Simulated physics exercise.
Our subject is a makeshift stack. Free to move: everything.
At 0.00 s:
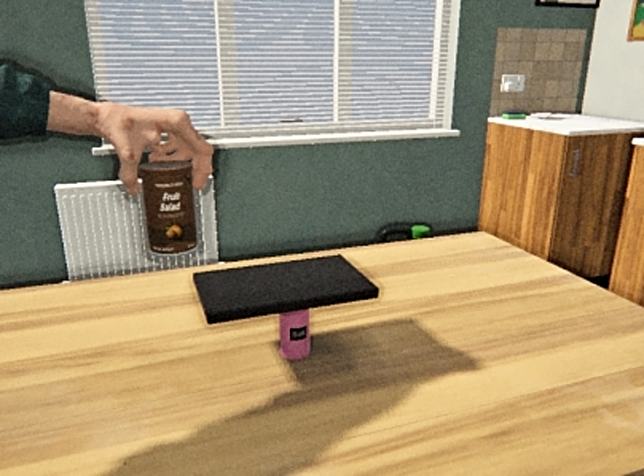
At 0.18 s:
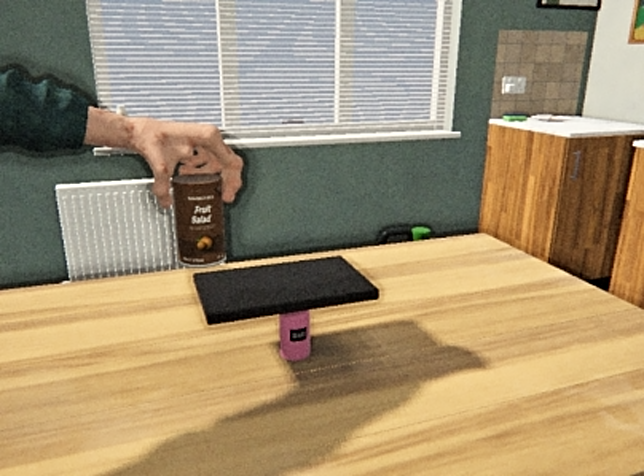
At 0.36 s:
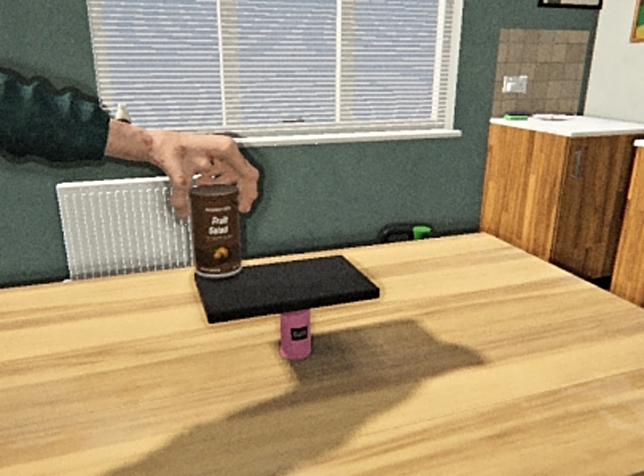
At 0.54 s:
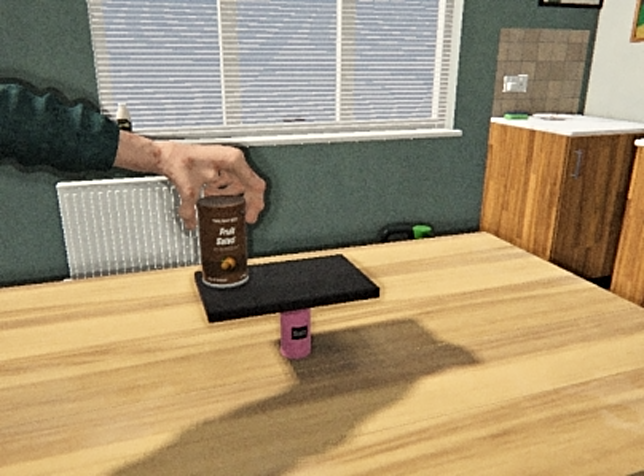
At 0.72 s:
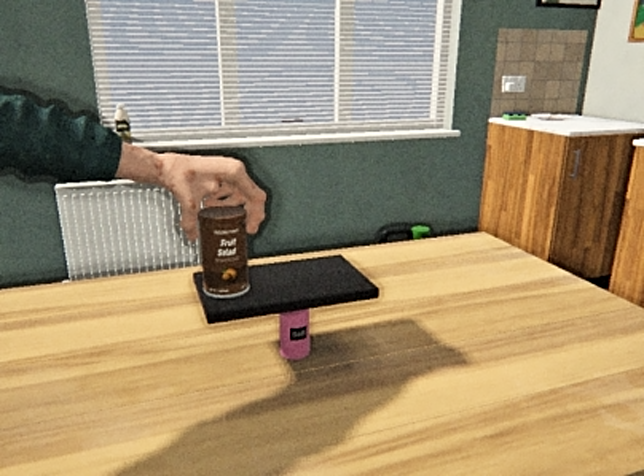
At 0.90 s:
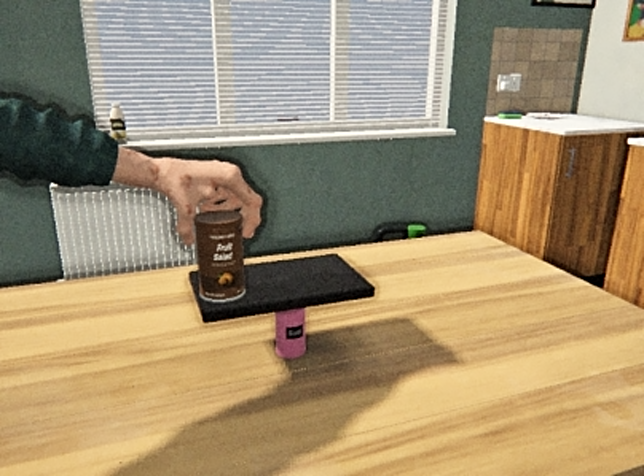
In a room with a wooden table, a hand carries a brown tin rightward and down onto the left end of a black slab resting on a pink shaker, and keeps its fingers on the tin.
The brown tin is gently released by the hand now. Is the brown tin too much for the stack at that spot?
Oh, it doesn't remain fully standing, sadly.
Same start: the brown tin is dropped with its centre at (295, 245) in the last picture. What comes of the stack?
Outcome: Stable.
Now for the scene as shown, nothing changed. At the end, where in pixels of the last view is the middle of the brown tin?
Roughly pixel (156, 375) in the last picture.
After 1.30 s, brown tin now fallen; black lid turned 63° from how it was put.
After 1.60 s, black lid now fallen; pink shaker turned 35° from how it was put.
In the end (2.0 s), fallen, pink shaker, black lid and brown tin. At the end, from the last picture's camera, brown tin near (156, 374). The stack comes apart.
